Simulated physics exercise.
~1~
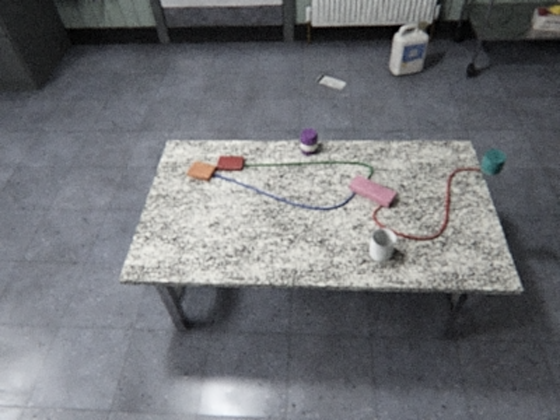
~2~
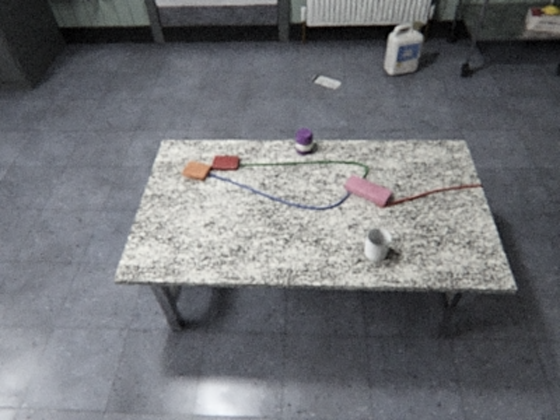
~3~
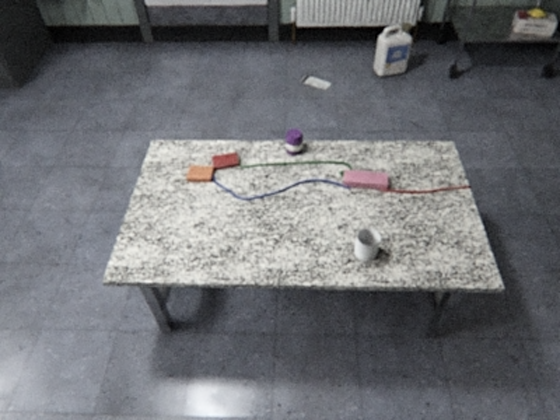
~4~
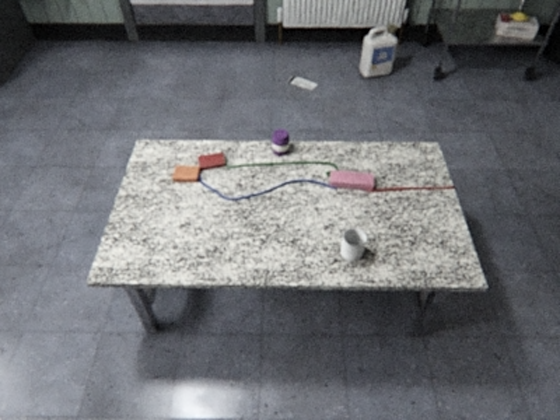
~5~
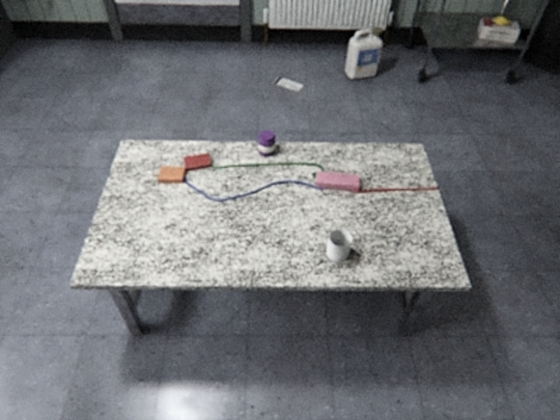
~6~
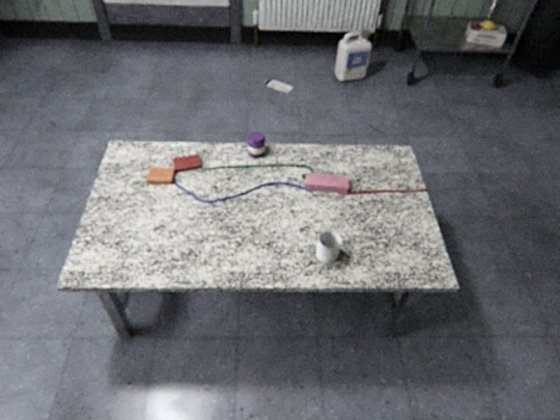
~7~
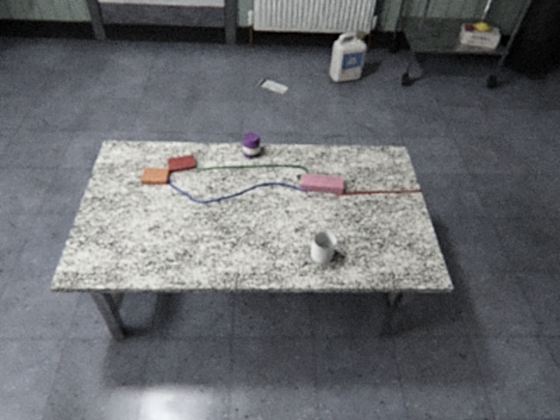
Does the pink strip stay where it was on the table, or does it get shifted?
It gets shifted. As the teal speaker goes over the side, the red cable pulls tight and the pink strip turns and slides a little, but it remains on the table.
